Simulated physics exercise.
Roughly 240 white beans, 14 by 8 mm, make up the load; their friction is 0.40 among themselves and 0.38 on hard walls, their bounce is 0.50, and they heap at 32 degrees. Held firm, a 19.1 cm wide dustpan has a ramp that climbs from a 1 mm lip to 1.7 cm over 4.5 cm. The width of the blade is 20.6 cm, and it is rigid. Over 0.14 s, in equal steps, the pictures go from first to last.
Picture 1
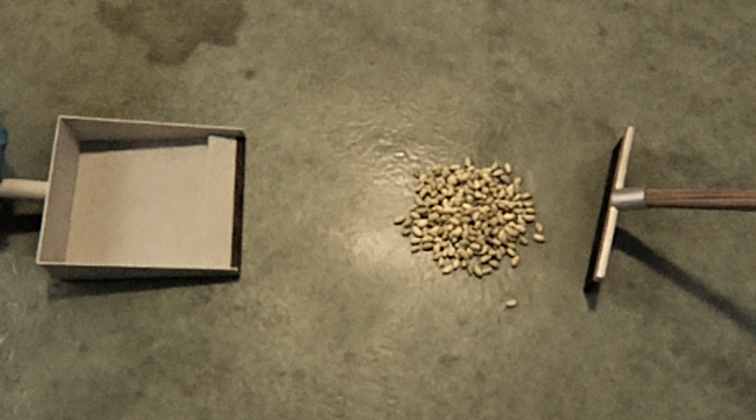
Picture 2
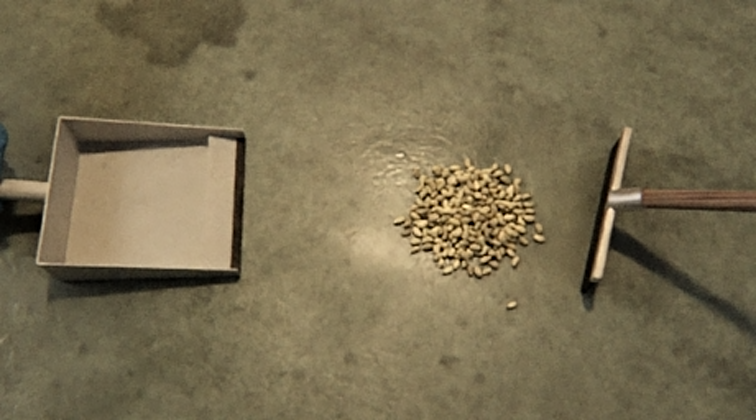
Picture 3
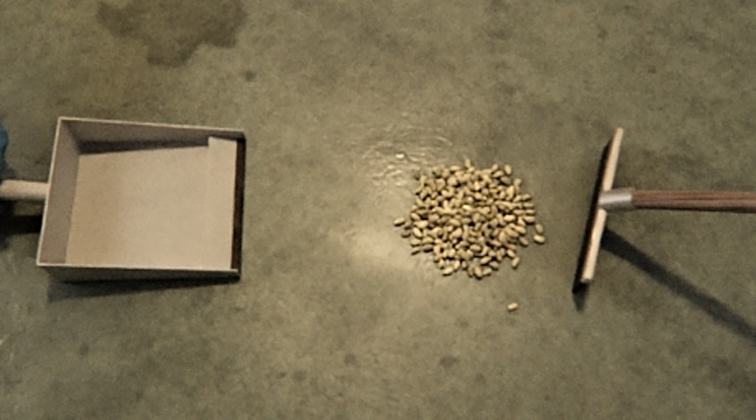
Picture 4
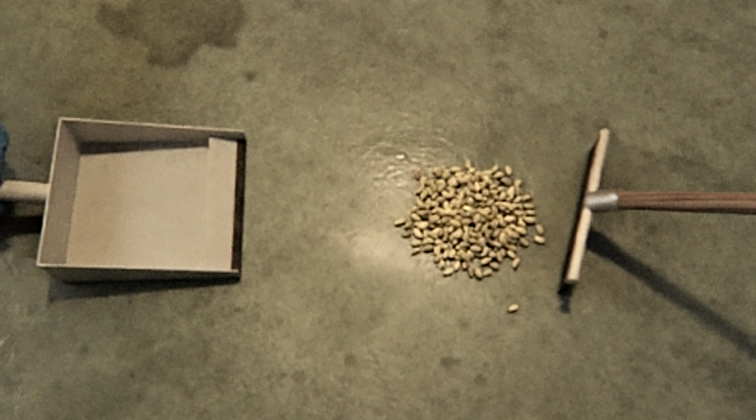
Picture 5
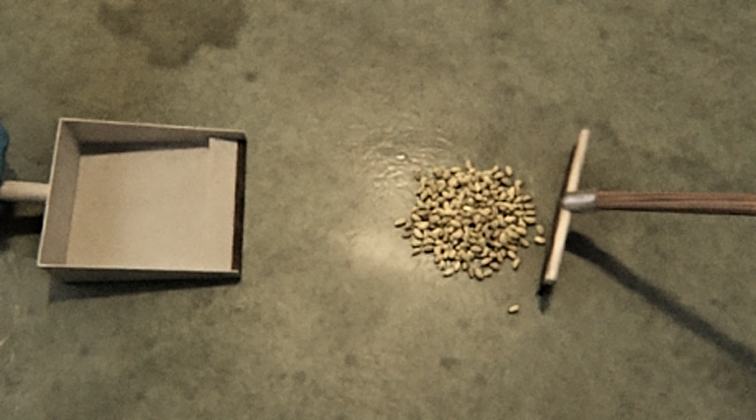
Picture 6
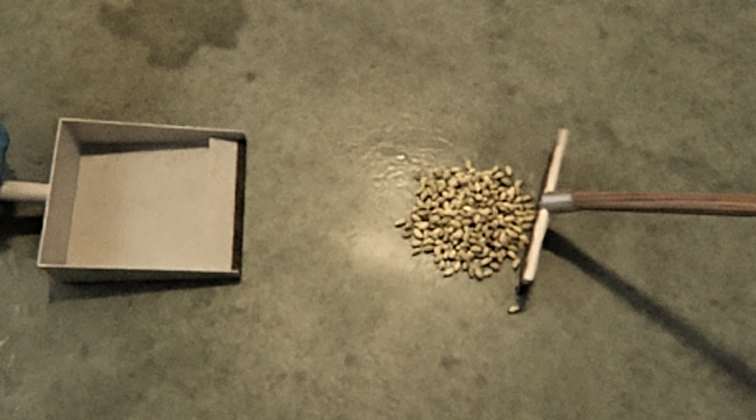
Wooden-handled blade sliding left across a stained grey floor to the edge of a bean pile, a pale dustpan staying still opposite.
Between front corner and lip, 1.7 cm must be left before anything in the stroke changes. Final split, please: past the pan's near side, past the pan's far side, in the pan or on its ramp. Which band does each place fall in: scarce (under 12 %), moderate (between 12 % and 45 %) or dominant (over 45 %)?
Past the pan's near side: Scarce; past the pan's far side: Moderate; in the pan or on its ramp: Moderate.
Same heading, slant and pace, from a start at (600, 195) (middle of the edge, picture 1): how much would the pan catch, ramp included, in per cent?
It would come to about 35 in a hundred.
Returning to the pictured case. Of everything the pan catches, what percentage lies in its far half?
Something like 50 in a hundred.
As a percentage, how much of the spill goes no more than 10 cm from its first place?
0 %.
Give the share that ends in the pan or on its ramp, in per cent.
Roughly 30 percent.
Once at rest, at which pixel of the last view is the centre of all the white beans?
Close to pixel (246, 177).
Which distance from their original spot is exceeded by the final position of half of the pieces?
Median: Approx. 30 cm.
Then, 0.17 s after the last picture, middle of the blade 21 cm from the lip; 0 % over the lip, far side 5 %, near side 5 %.
Then, 0.29 s after the last picture, middle of the blade 9 cm from the lip; 0 % over the lip, far side 20 %, near side 5 %.
Then, 0.53 s after the last picture, middle of the blade 5 cm from the lip; 30 % over the lip, far side 30 %, near side 5 %.
In the end, near side 5 %, far side 30 %, pan 30 %, in front of the lip or behind the blade 30 %.
